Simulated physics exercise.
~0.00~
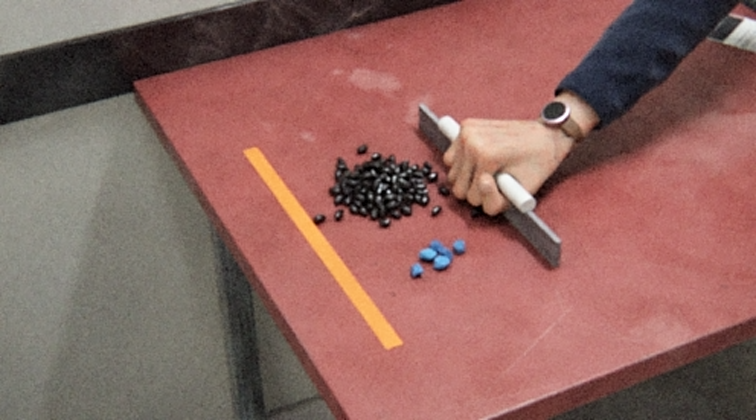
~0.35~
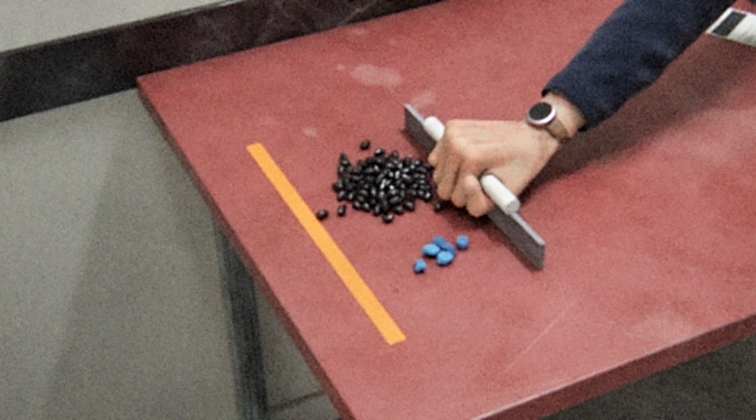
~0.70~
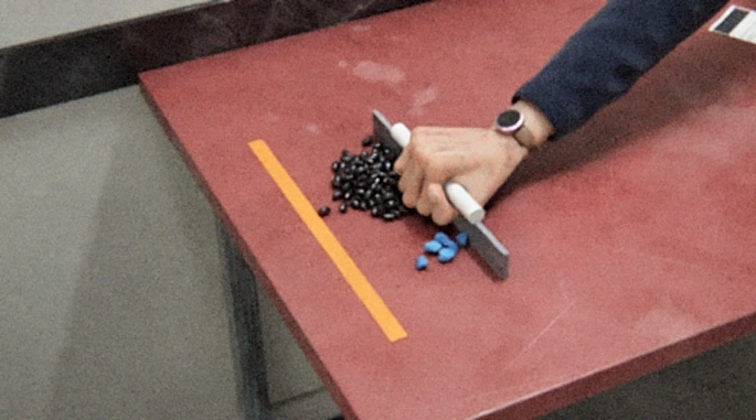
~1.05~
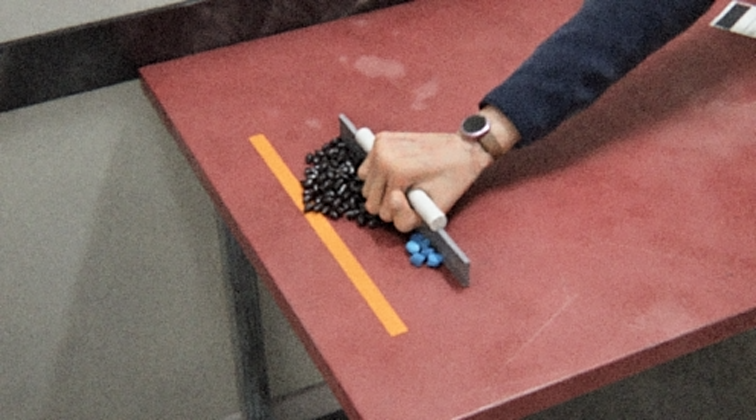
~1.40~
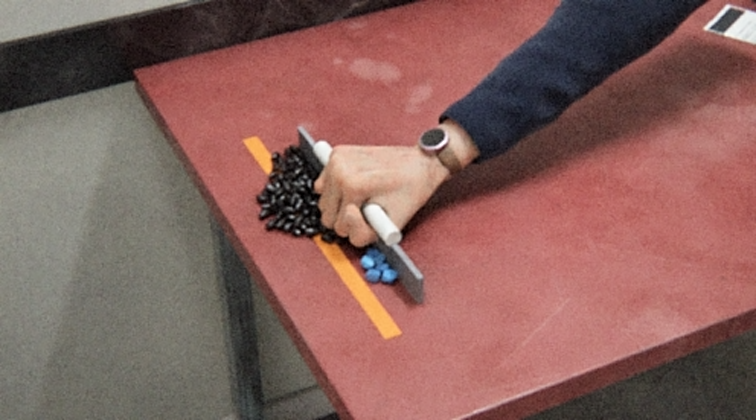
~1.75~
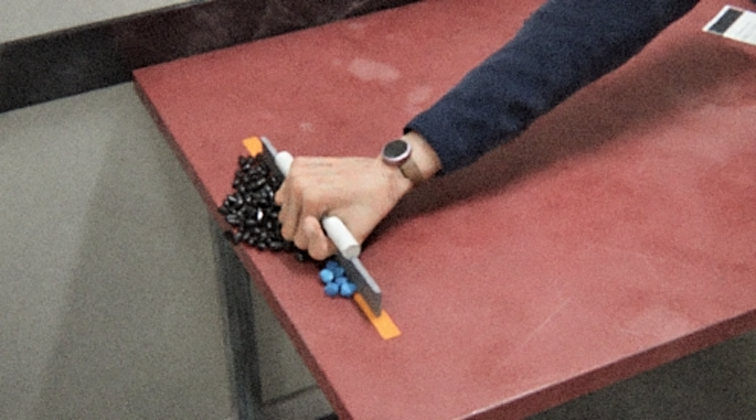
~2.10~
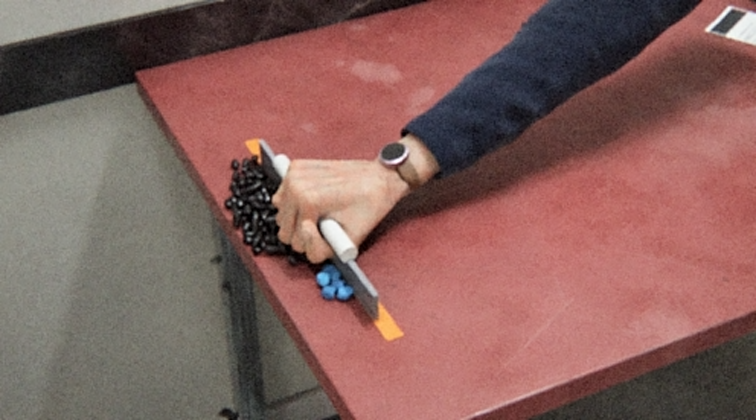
On a dark red tabletop seen from above at an angle, with a slightly swaying view, an orange strip of tape lies near the left edge. A hand in a navy sleeve, wearing a watch, holds a scraper by its white handle to the right of a heap of shiny black pieces and a small blue cluster in front. The scraper sweeps left, gathering the black pieces first and then the blue ones, and pushes both across the tape. It stops at the tape, with the blue pieces still on the table while a few black ones drop over the edge.
